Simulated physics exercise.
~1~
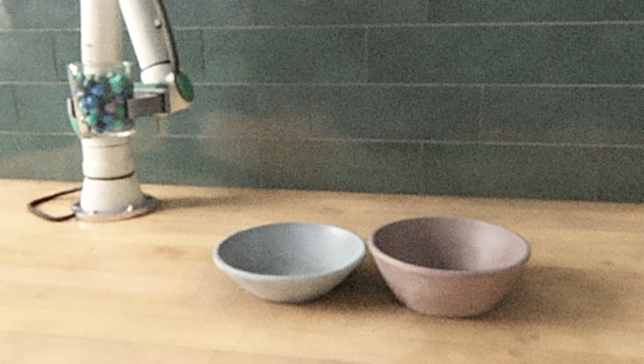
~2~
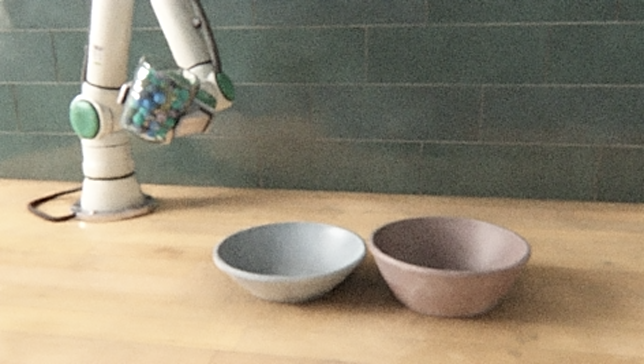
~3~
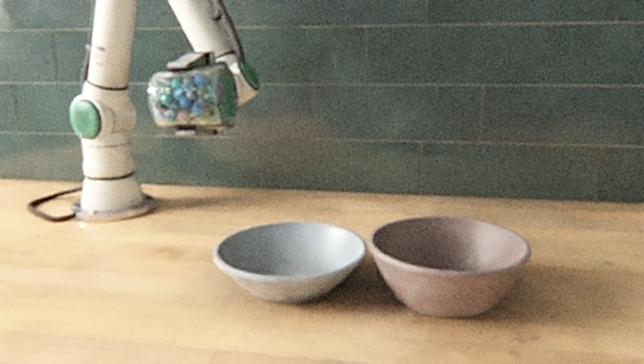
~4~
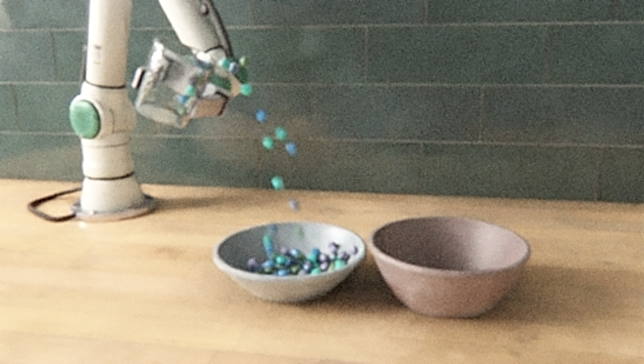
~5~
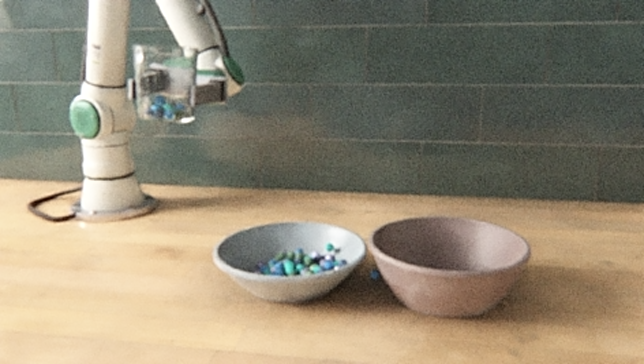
A robot arm swung a clear tumbler of blue and green round sweets to the right and tipped it, spilling most into the grey bowl, then turned it upright with a few left inside, while one sweet lay on the table between the bowls.
